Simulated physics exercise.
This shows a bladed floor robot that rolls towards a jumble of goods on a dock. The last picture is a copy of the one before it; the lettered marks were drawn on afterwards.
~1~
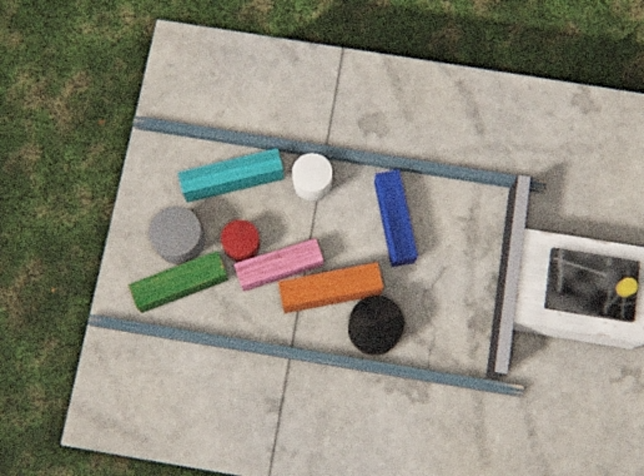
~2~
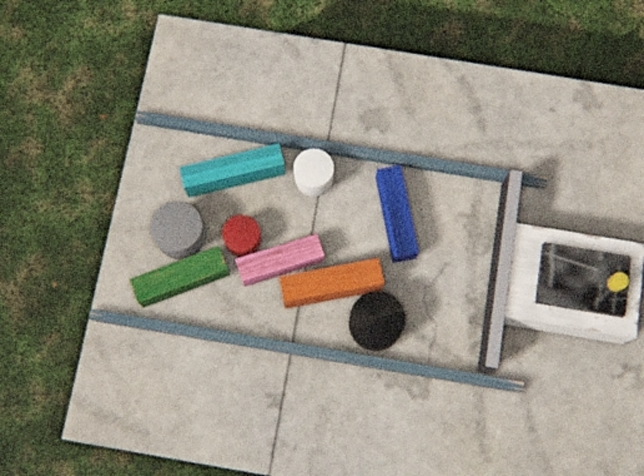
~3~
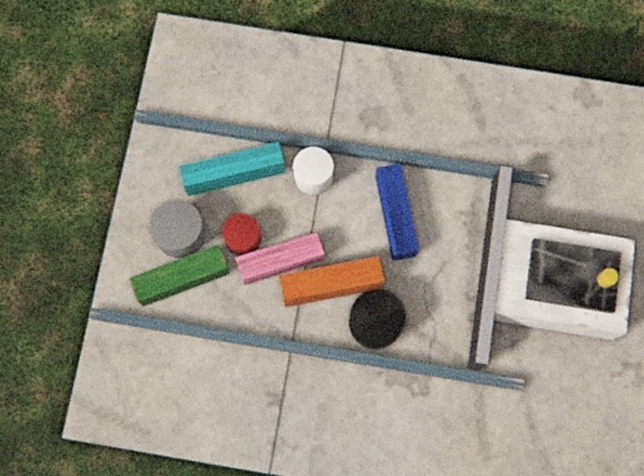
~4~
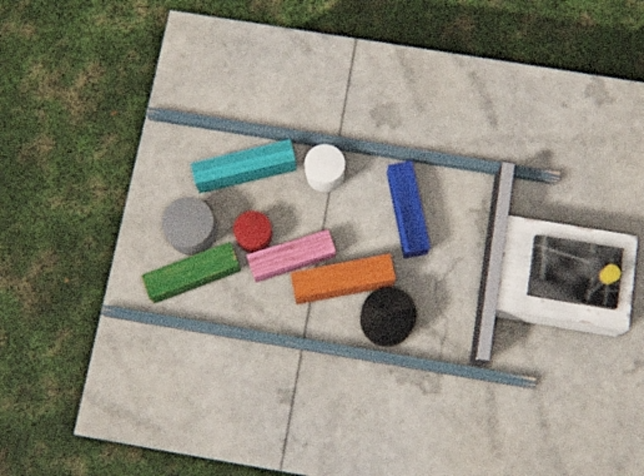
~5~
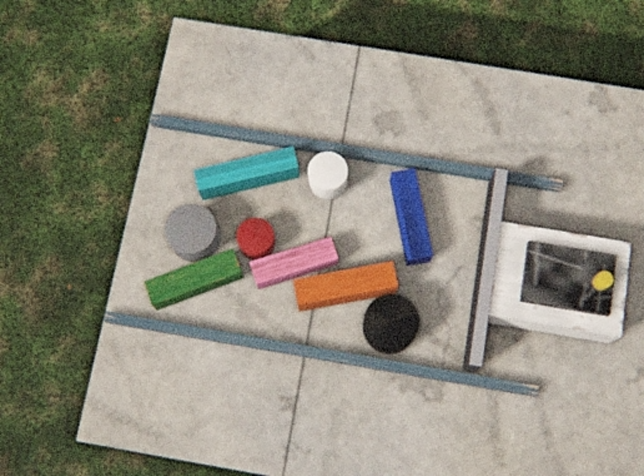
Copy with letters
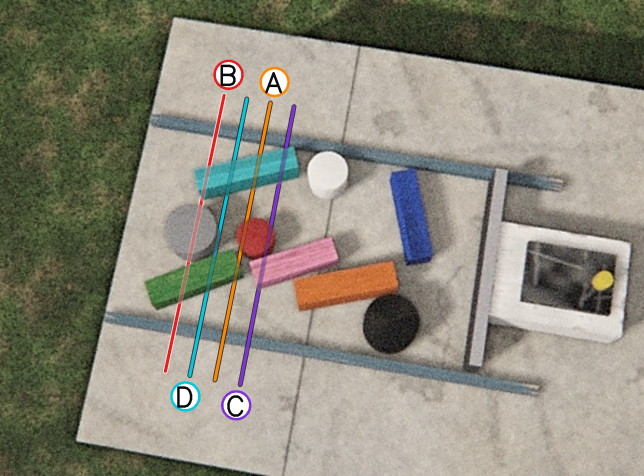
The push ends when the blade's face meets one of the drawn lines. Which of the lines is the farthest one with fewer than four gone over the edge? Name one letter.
At B, and not beyond.
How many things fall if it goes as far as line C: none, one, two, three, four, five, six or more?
The count is none.
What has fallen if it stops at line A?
The green bar goes over.
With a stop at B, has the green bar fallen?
Yes.
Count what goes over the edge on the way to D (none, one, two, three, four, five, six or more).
By then, two.
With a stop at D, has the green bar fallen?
Yes.
On the marked copy, A at (244, 236); B at (196, 228); C at (268, 241); D at (219, 232).
Taking B. A third of the way, robot (453, 259); black canister (336, 320); blue stick (369, 210).
Two thirds of the way, robot (347, 241); green bar (127, 284); turquoise stick (181, 172).
When it is over, robot (265, 227); turquoise stick over the edge; grey canister over the edge; three fallen.
As for the rest, A is within the limit but short; C is within the limit but short; D is within the limit but short.
